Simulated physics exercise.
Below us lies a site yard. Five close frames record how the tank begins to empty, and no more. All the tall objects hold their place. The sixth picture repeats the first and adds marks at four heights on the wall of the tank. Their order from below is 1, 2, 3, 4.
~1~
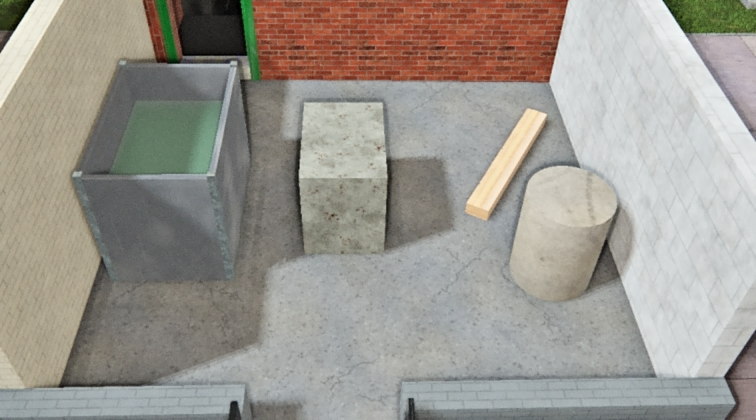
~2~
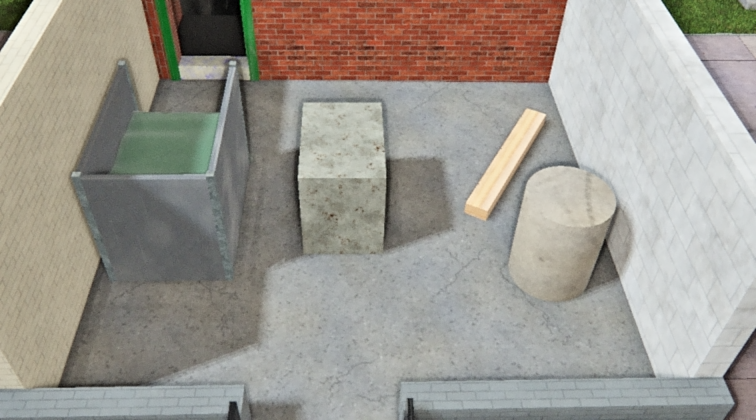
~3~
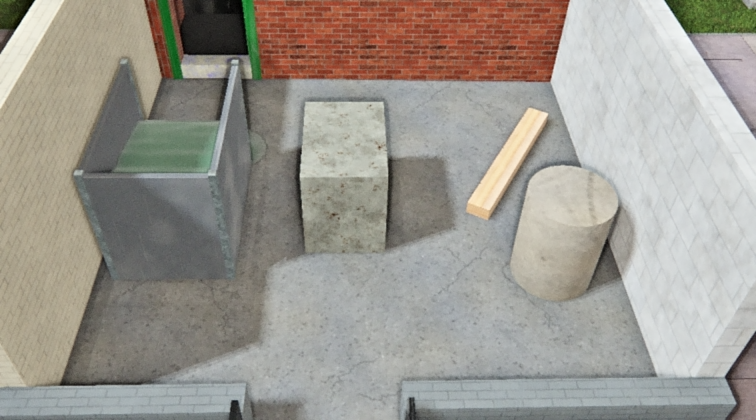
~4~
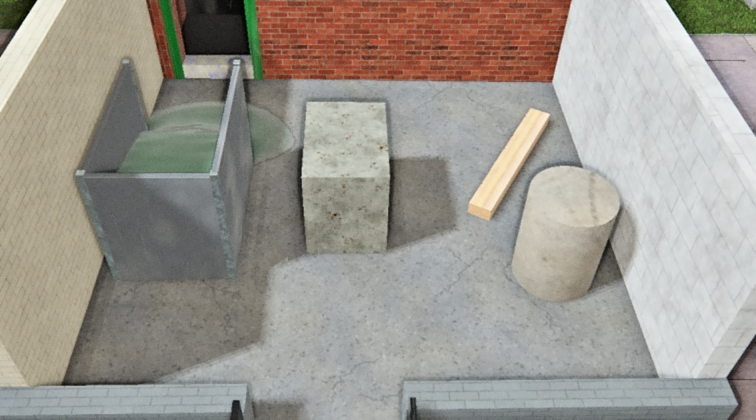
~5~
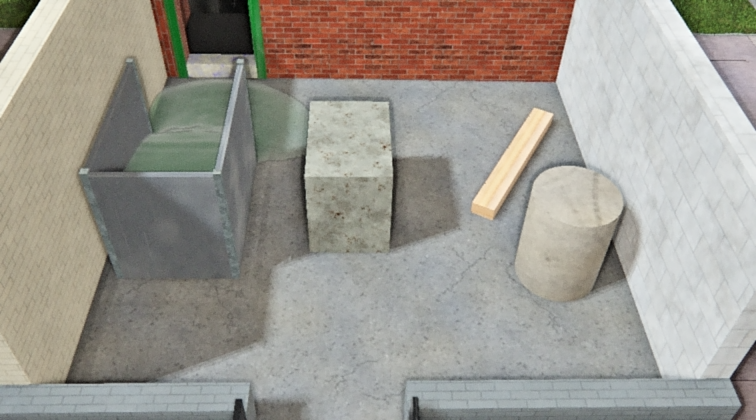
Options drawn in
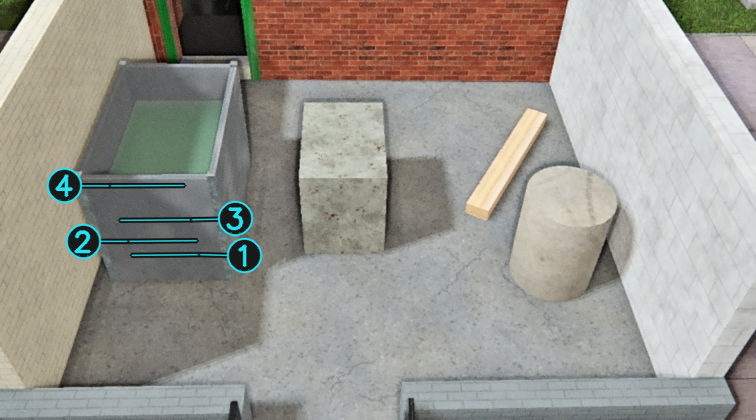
The clip shows a walled yard with a grey tank of greenish water, a concrete block, a wooden beam and a stone cylinder; the tank's far side disappears, and water spreads out behind it across the ground toward the right.
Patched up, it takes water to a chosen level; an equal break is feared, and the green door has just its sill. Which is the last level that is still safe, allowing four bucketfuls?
1 will do.
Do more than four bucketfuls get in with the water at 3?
Yes.
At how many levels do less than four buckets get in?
One of the four.
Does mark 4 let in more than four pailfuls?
Yes, that goes wrong.
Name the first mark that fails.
It is 2.
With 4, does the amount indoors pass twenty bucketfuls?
Yes, clearly.
On the marked copy, 1 at (166, 255); 2 at (162, 241); 3 at (156, 220); 4 at (146, 185); from the bottom up 1, 2, 3, 4.
For mark 1, a bucket or two gets in.
For mark 2, about 9 bucketfuls get in.
For mark 3, dozens of bucketfuls pour in.
For mark 4, dozens of bucketfuls pour in.
